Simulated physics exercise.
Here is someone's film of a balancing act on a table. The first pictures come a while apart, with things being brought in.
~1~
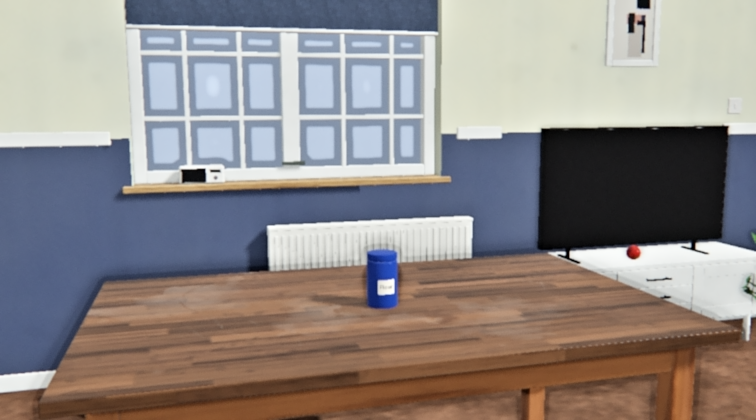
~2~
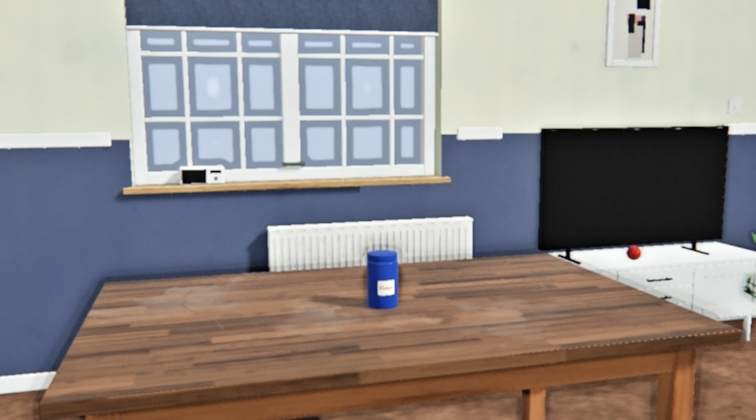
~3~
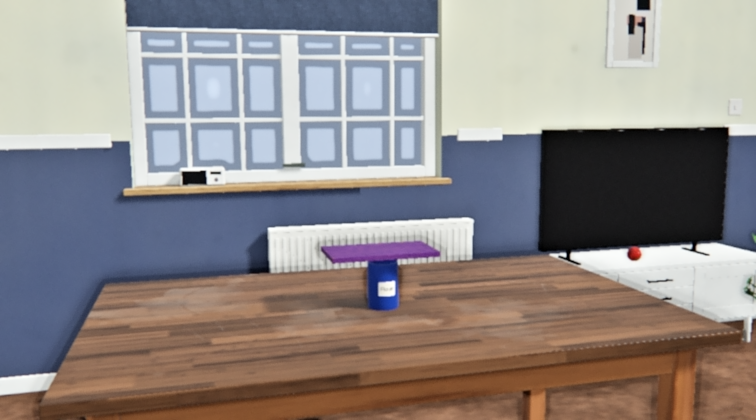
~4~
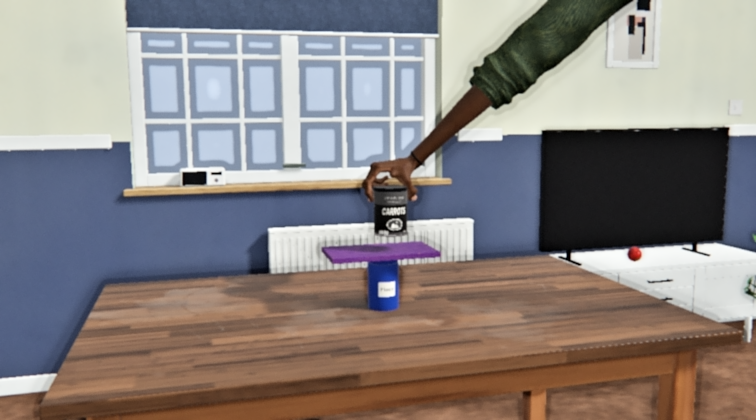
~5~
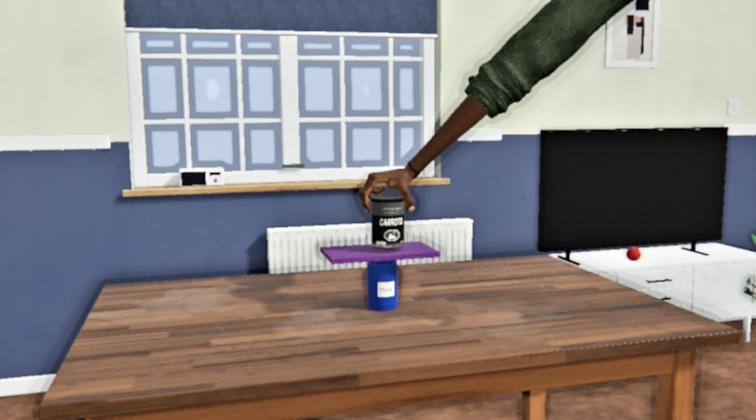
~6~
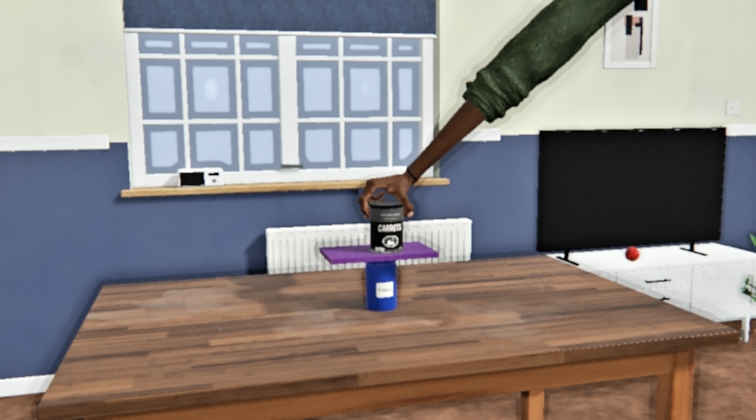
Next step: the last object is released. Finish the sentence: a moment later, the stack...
It stays put.
Then, 0.30 s past the last view, nothing moves.
Then, 0.70 s past the last view, black tin resting near (386, 227).
Finally, all 3 still in place. Final places as the last picture's camera would see them, black tin near (386, 227). The stack stays up.
